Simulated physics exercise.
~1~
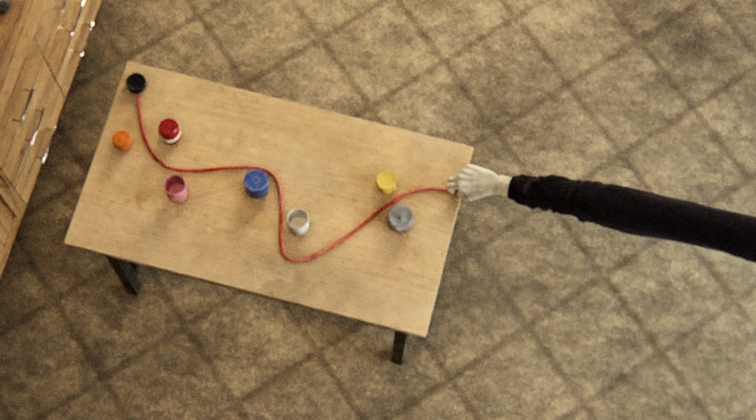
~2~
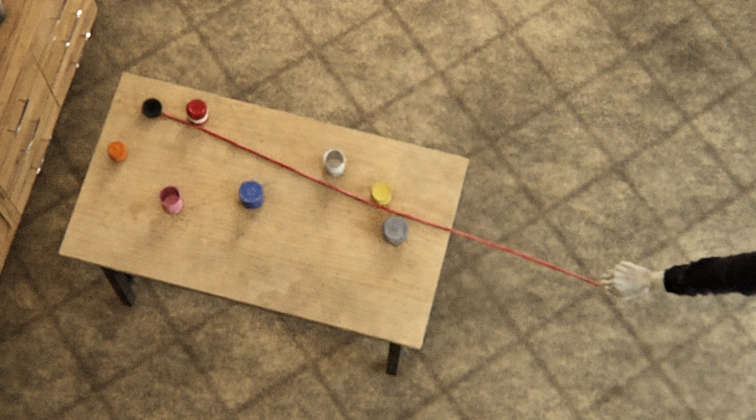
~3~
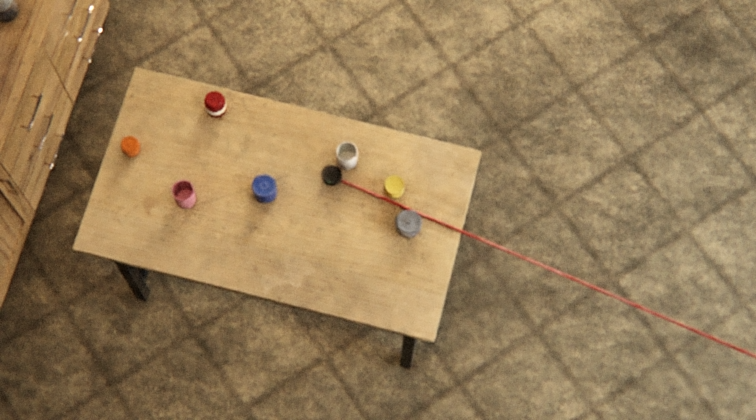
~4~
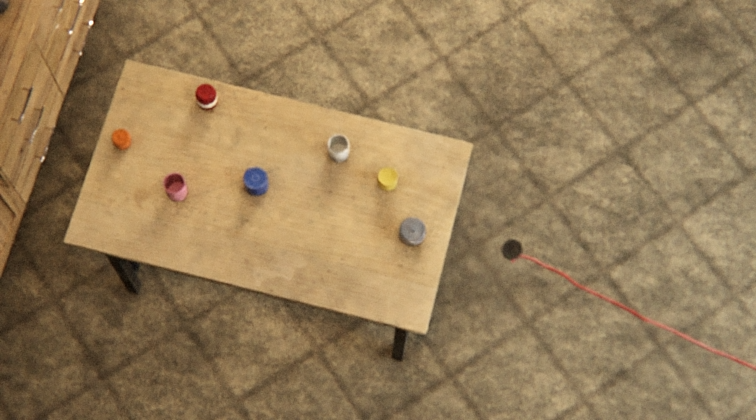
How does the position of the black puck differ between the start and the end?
At the start the black puck sits near the upper left corner of the table, and at the end it is off the table, beyond its right edge.
